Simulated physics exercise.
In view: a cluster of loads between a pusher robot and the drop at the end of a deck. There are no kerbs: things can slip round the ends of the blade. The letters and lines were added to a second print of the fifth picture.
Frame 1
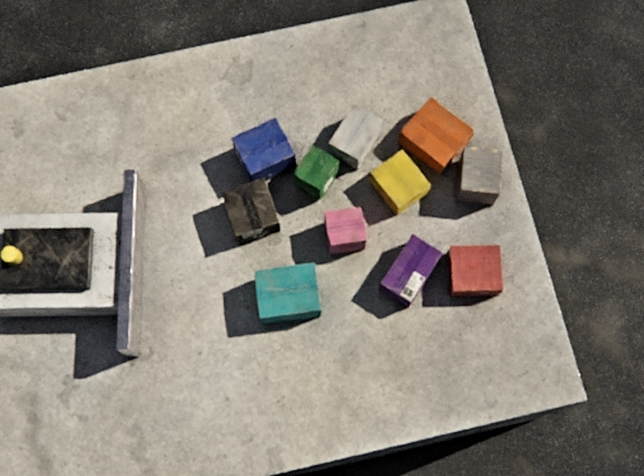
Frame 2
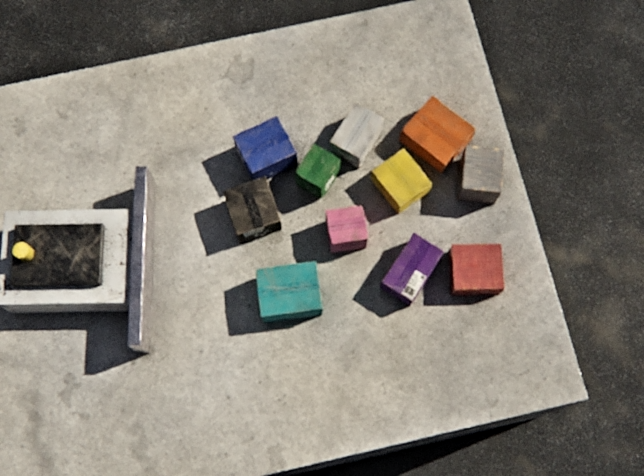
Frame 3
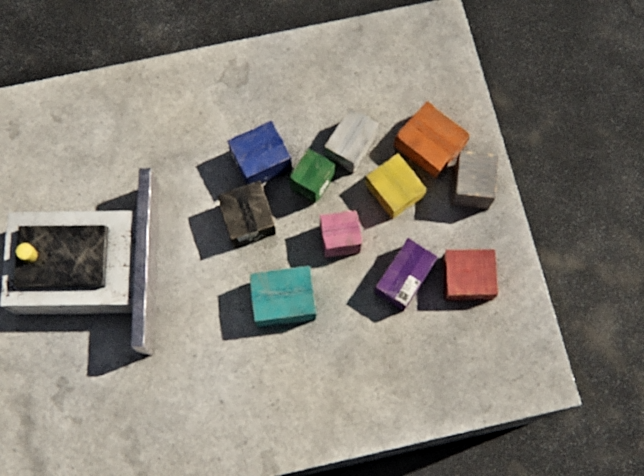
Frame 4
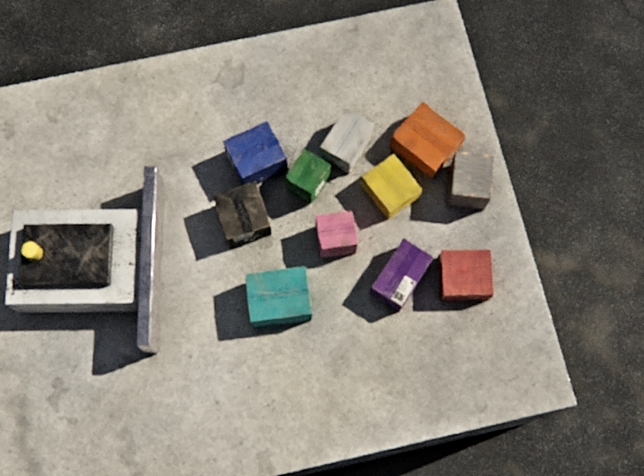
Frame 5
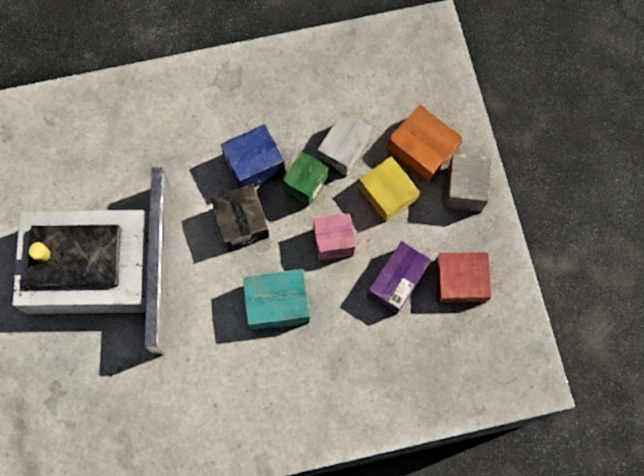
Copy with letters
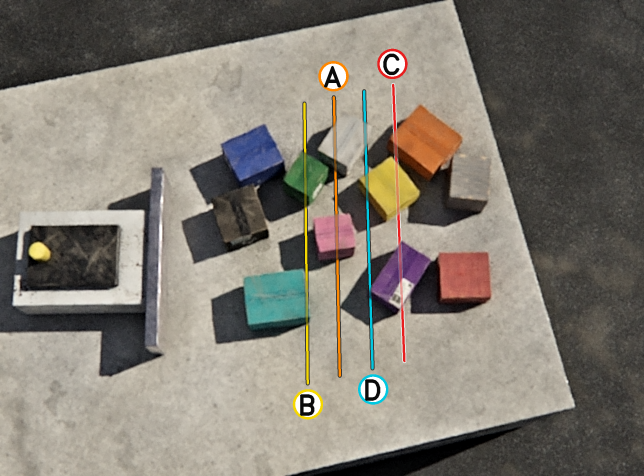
On a concrete deck, a robot with a flat pusher blade creeps right towards a cluster of coloured boxes that stay put.
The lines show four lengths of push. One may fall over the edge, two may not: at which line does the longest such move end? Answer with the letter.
It can go as far as C.
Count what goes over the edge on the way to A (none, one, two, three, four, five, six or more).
By then, none.
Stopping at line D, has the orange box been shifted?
Yes.
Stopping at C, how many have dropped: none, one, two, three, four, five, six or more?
In all, none.
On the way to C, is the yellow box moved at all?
Yes.
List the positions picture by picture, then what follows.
In the first frame, green box (317, 174); yellow box (400, 183); orange box (436, 136).
In the second frame, robot (65, 255); blue parcel (266, 150).
In the third frame, robot (68, 256); turquoise box (283, 297).
In the fourth frame, robot (74, 254); black parcel (243, 215).
In the fifth frame, robot (81, 255); red crate (463, 278); purple parcel (399, 278); green box (306, 180).
On the copy, A at (337, 230); B at (306, 237); C at (399, 217); D at (368, 223).
On C. First, robot (171, 236); blue parcel (275, 151); turquoise box (283, 302).
Then, robot (259, 217); red crate (470, 279); purple parcel (425, 270).
Finally, robot (326, 202); grey crate (504, 176); red crate (527, 279); none fallen.
By contrast, A is within the limit but short; B is within the limit but short; D is within the limit but short.
